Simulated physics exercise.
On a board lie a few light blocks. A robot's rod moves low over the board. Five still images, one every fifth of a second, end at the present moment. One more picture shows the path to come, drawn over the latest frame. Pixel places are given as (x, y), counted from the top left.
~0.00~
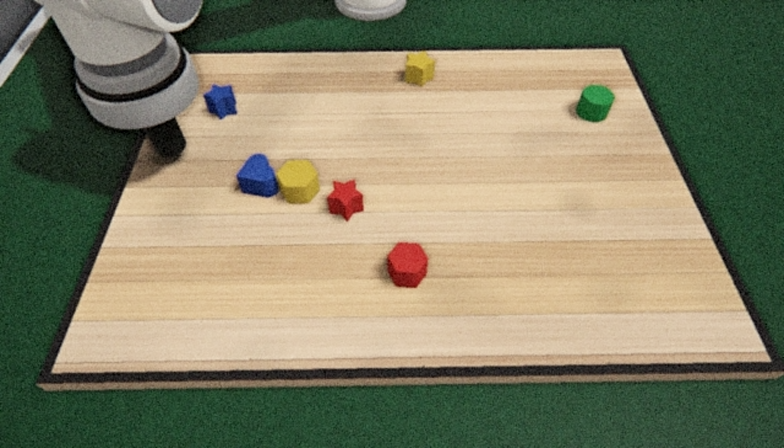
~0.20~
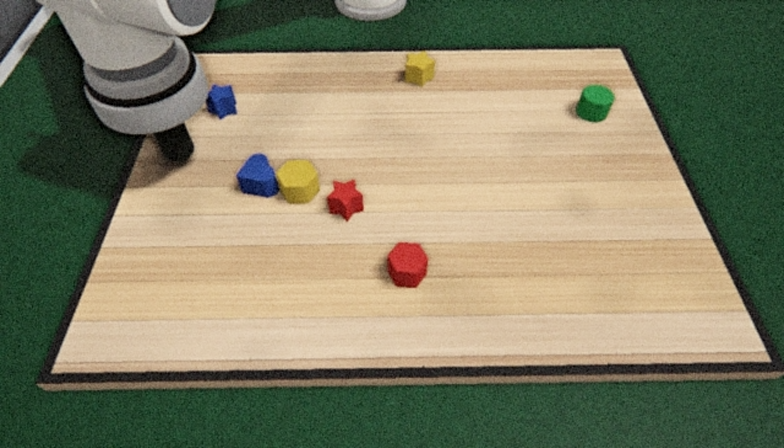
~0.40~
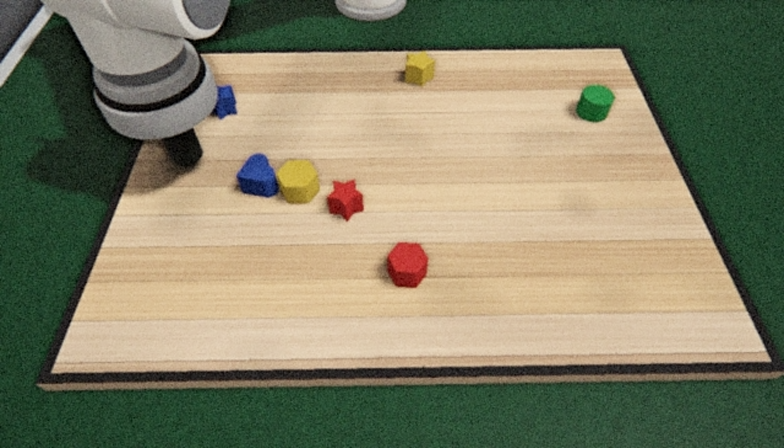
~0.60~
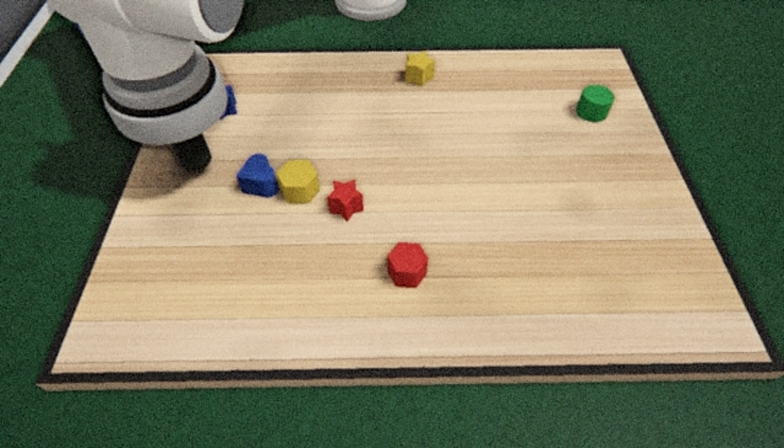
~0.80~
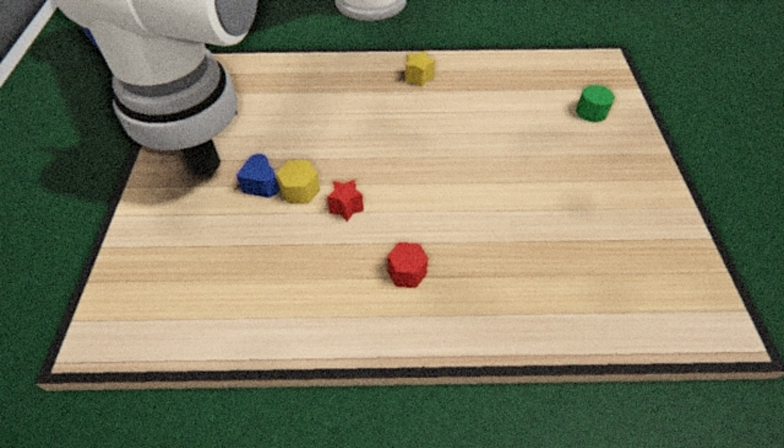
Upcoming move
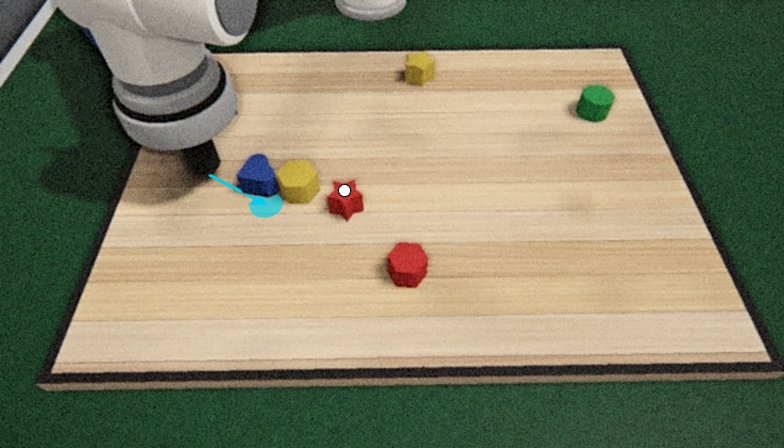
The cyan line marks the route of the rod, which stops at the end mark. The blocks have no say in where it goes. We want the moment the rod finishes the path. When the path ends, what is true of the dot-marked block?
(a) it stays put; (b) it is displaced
The answer is a.
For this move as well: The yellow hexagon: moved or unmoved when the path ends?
Moved away.
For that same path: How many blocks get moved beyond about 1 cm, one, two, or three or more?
The answer will be two.
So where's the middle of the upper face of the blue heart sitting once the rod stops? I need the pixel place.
In the picture, it is at (284, 169).
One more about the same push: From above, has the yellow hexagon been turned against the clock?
Short answer: No.
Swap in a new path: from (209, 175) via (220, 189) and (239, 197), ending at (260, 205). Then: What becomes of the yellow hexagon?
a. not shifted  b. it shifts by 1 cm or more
My pick is b.
The line goes from (209, 175) directly to (266, 205); the dot is on the red star.
What follows on the original path. Halfway along, rod at (234, 179); blue heart at (263, 169), turned 15° anticlockwise; yellow hexagon at (303, 172).
At the end, rod at (263, 195); blue heart at (284, 169), turned 75° anticlockwise; yellow hexagon at (321, 167), turned 45° clockwise; red star unmoved.
